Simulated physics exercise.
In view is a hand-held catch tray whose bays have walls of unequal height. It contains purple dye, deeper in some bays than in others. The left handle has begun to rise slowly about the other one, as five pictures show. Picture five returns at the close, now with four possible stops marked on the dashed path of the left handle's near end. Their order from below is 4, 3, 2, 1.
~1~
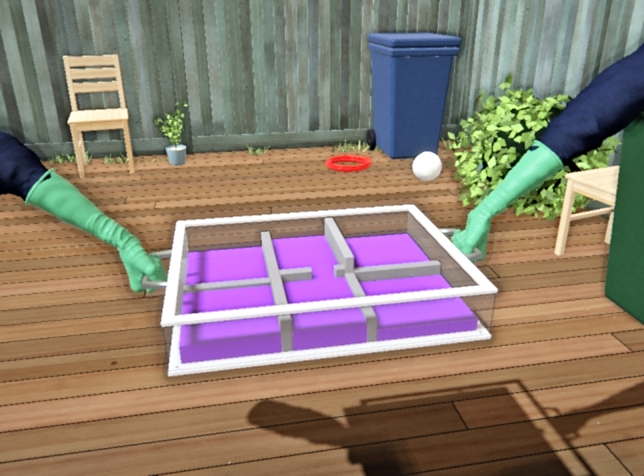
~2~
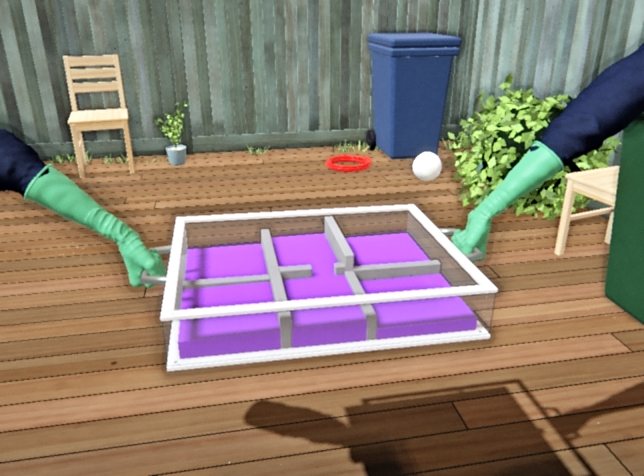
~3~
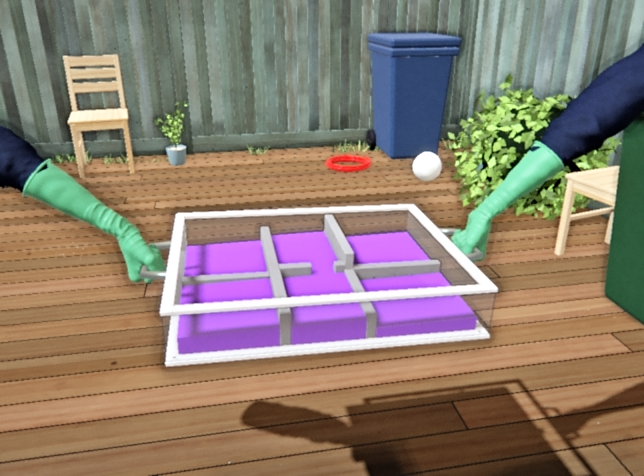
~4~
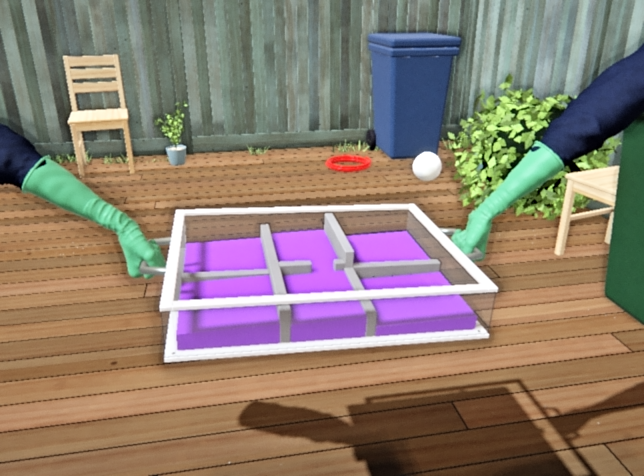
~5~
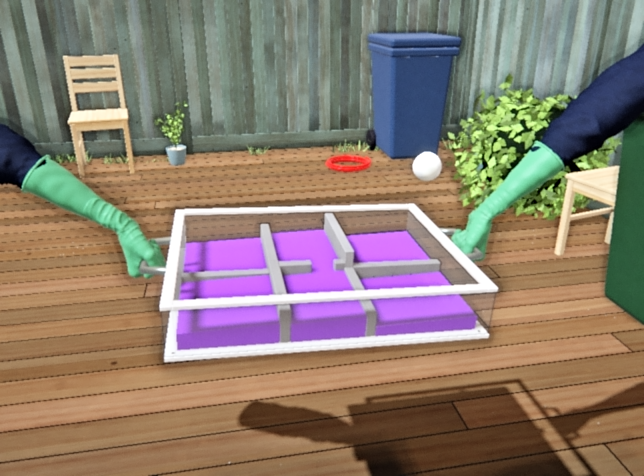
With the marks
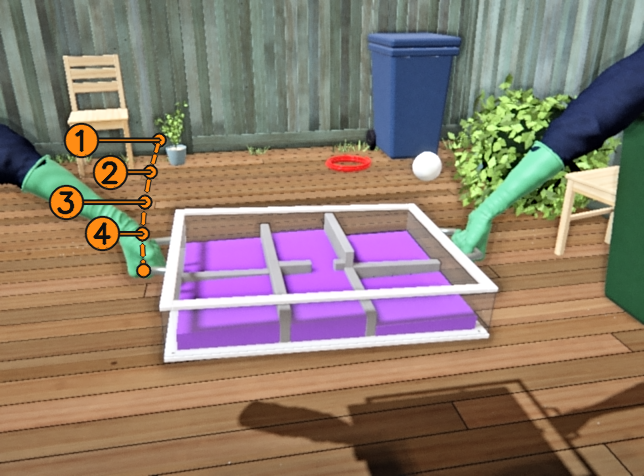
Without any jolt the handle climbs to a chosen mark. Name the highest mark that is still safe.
1 is the one.
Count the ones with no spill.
All of the four.
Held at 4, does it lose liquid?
No.
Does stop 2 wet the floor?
No.
On the marked copy, 1 at (159, 140); 2 at (150, 172); 3 at (144, 202); 4 at (142, 233).
With 1, nothing spills; the back right bay holds the most.
With 2, nothing spills; the back right bay holds the most.
With 3, nothing spills; the front right bay holds the most.
With 4, nothing spills; the front left bay holds the most.
